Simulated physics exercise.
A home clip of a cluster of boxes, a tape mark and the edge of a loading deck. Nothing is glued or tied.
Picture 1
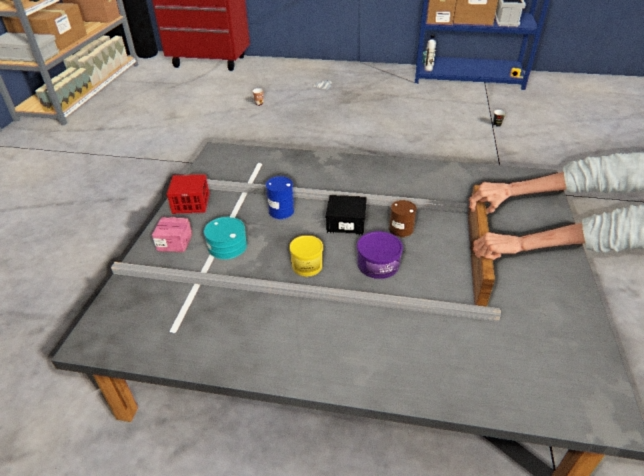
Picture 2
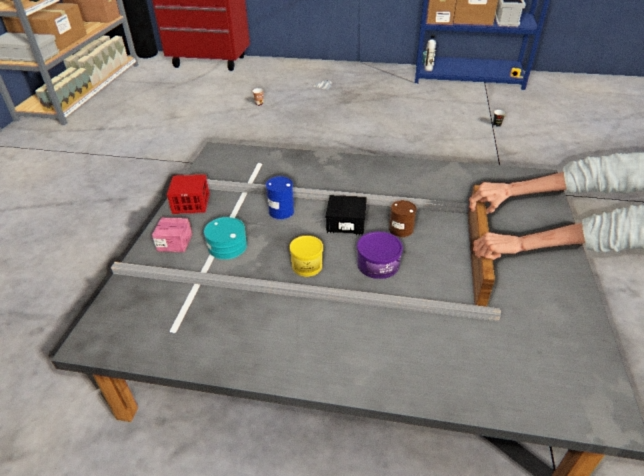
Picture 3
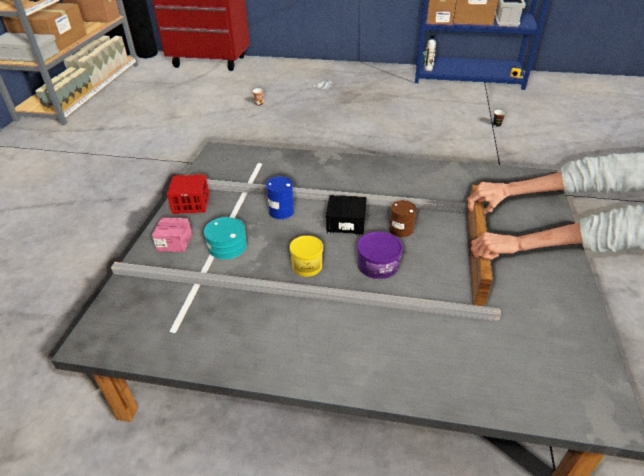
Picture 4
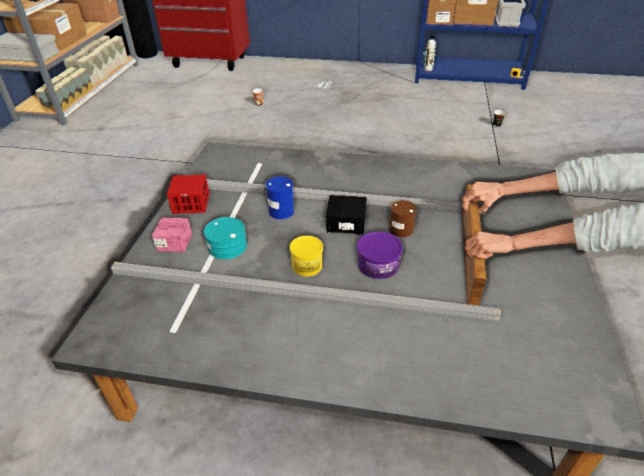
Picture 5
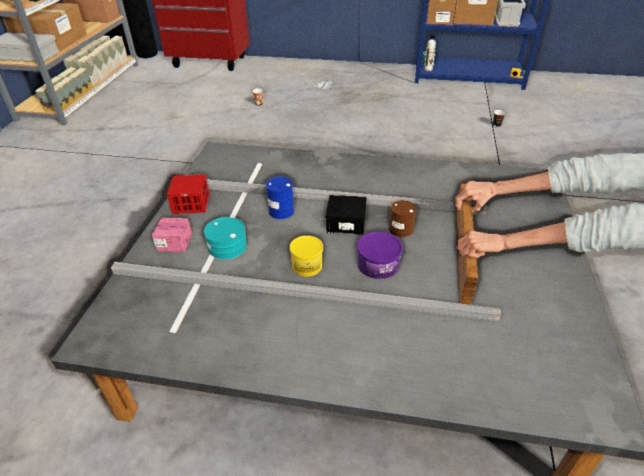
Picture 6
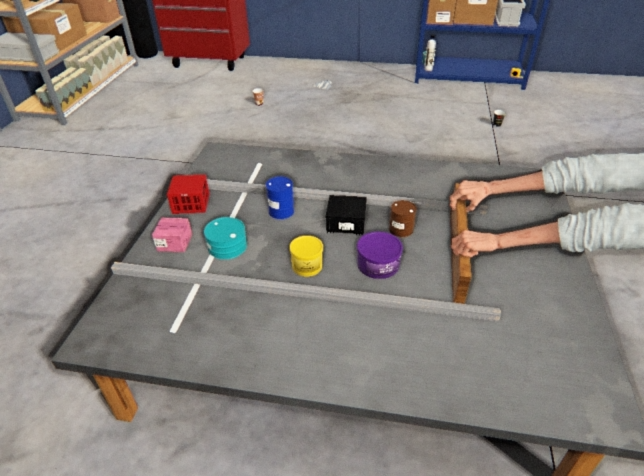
To begin with, two hands grip an upright wooden plank at the right end of two rails on a grey table, with colourful containers spread between them and a white tape line. The hands then slide the plank slightly left, narrowing the gap, while the containers stay still.
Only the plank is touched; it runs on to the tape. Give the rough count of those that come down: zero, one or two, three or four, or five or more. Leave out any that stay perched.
The number that fall off is one or two.
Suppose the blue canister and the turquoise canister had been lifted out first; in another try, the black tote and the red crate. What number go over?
The counts: 0 and 1.
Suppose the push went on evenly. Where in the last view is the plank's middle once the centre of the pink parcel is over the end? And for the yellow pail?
About (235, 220), and (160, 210) for the other.
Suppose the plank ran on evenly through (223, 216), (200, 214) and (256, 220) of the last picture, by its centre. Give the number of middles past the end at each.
Place by place, 2, 4 and 0.
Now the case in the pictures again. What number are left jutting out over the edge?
It comes to 0.
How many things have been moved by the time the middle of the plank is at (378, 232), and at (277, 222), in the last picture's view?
3 and 6.
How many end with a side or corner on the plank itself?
In contact: 3.
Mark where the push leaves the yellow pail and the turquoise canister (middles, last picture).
The yellow pail stops around (189, 257); the turquoise canister around (161, 228).
A little later, none off yet; red crate at rest near (189, 194); pink parcel at rest near (173, 235); turquoise canister at rest near (226, 238).
When it is over, the number that fall off is one or two; down, pink parcel and red crate.
